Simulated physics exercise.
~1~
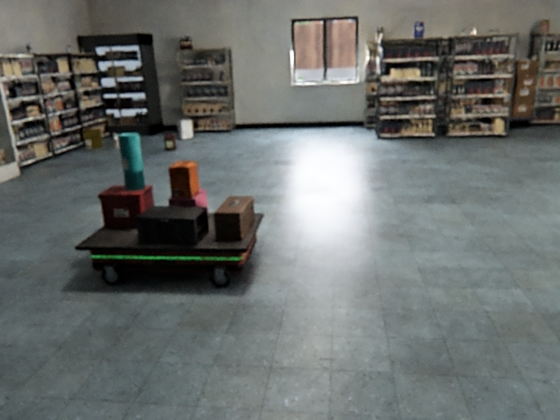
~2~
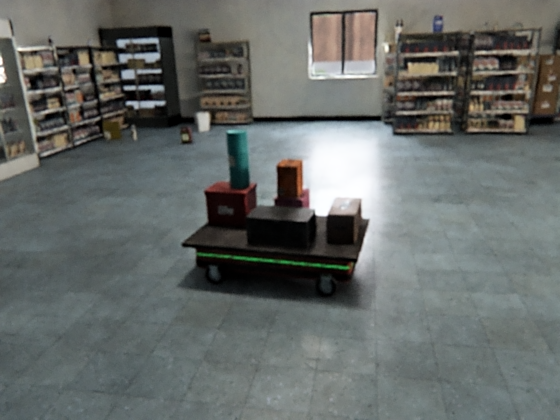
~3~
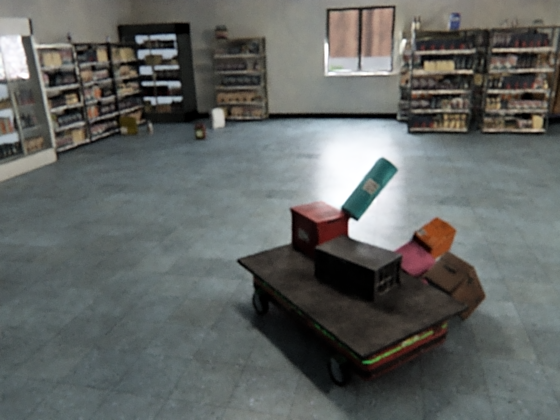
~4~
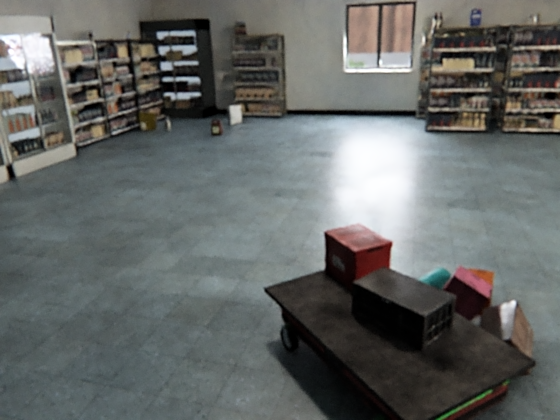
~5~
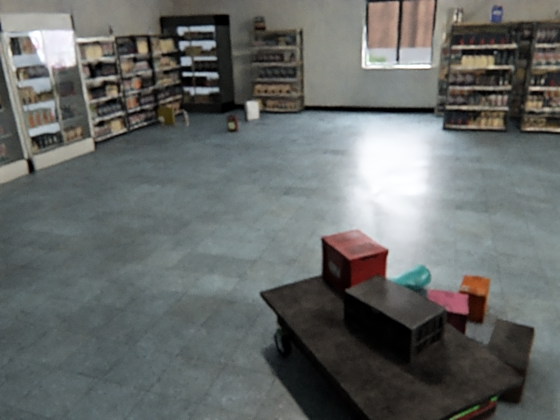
A flat cart carrying boxes and a turquoise canister rolled rightward and swung toward the viewer, shedding the orange box, pink parcel, brown box and canister off its far right side, then stopped with only the red and black boxes still aboard.
